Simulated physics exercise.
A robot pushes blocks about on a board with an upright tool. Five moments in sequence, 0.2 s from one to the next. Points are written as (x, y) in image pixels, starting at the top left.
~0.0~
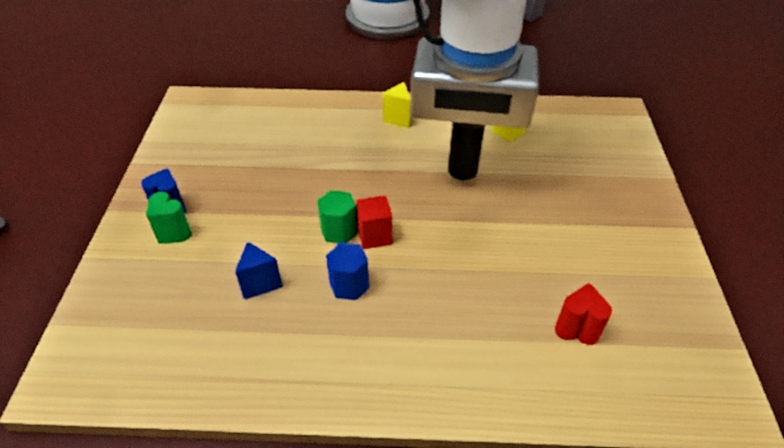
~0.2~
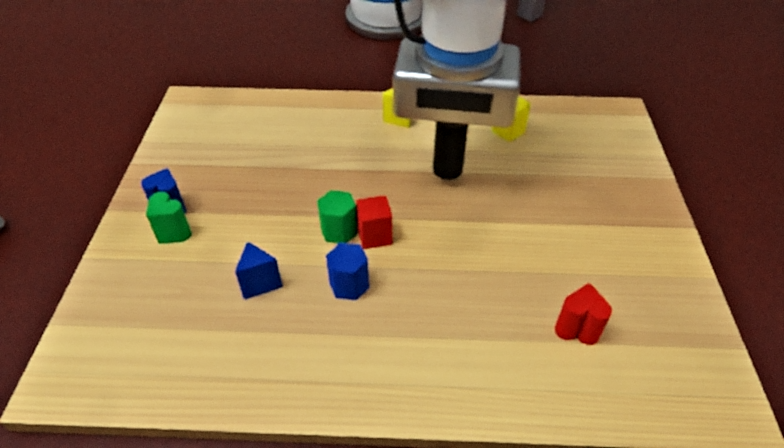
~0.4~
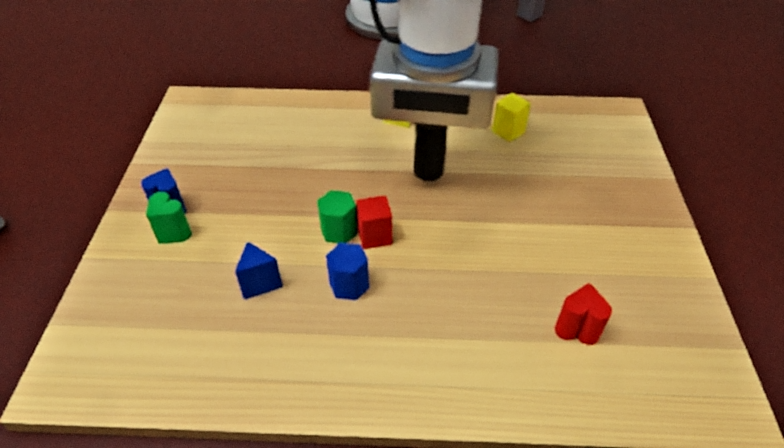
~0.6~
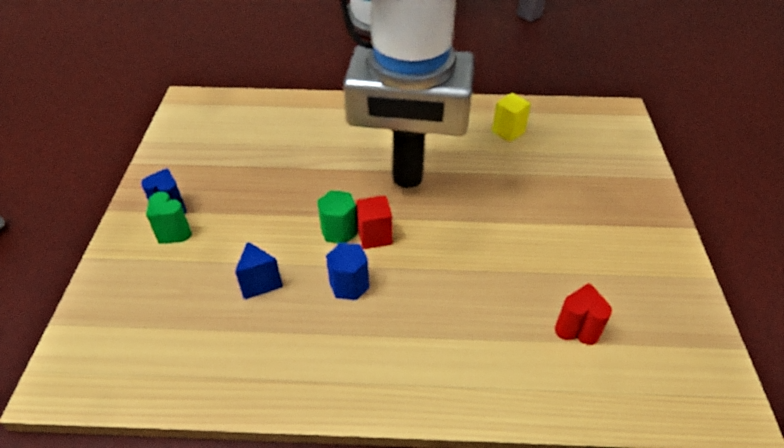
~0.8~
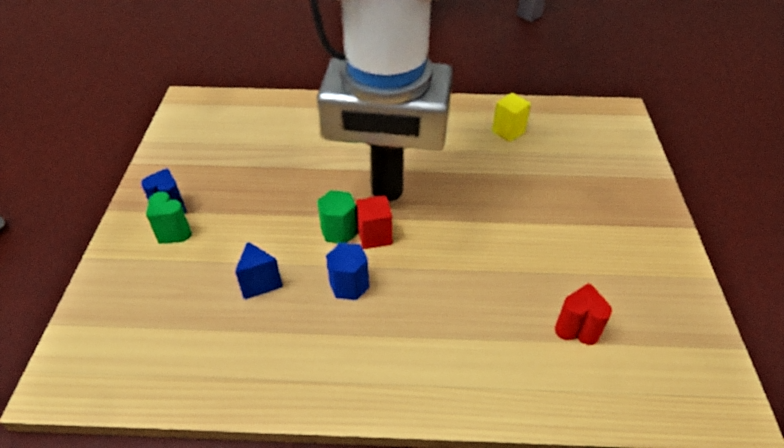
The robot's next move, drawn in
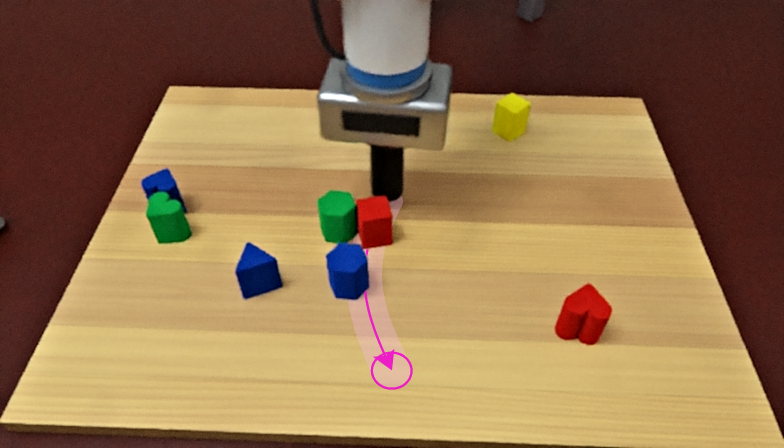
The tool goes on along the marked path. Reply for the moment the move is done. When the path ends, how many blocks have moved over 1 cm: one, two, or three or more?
Two move.
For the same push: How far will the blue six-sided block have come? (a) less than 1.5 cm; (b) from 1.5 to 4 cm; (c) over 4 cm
I choose c.
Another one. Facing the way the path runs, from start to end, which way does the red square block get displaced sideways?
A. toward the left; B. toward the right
That would be B.
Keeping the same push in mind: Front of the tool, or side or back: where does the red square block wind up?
My answer is that the red square block has slipped off.
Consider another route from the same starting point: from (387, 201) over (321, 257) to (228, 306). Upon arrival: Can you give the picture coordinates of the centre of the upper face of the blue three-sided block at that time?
The top centre is at (190, 269).
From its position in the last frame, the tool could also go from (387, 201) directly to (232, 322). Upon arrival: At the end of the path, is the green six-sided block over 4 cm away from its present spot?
Yes.
The drawn path runs from (387, 201) via (368, 248) and (368, 306), ending at (392, 370).
What follows on the original path. One third of the way, tool at (367, 239); green six-sided block at (334, 204), turned 15° clockwise; blue six-sided block at (339, 272); red square block at (363, 246), turned 20° clockwise.
Two thirds of the way, tool at (367, 296); green six-sided block at (334, 204), turned 15° clockwise; blue six-sided block at (308, 323), turned 40° clockwise; red square block at (350, 309), turned 55° clockwise.
At the end, tool at (392, 362); green six-sided block at (334, 204), turned 15° clockwise; blue six-sided block at (300, 333), turned 65° clockwise; red square block at (344, 336), turned 80° clockwise.
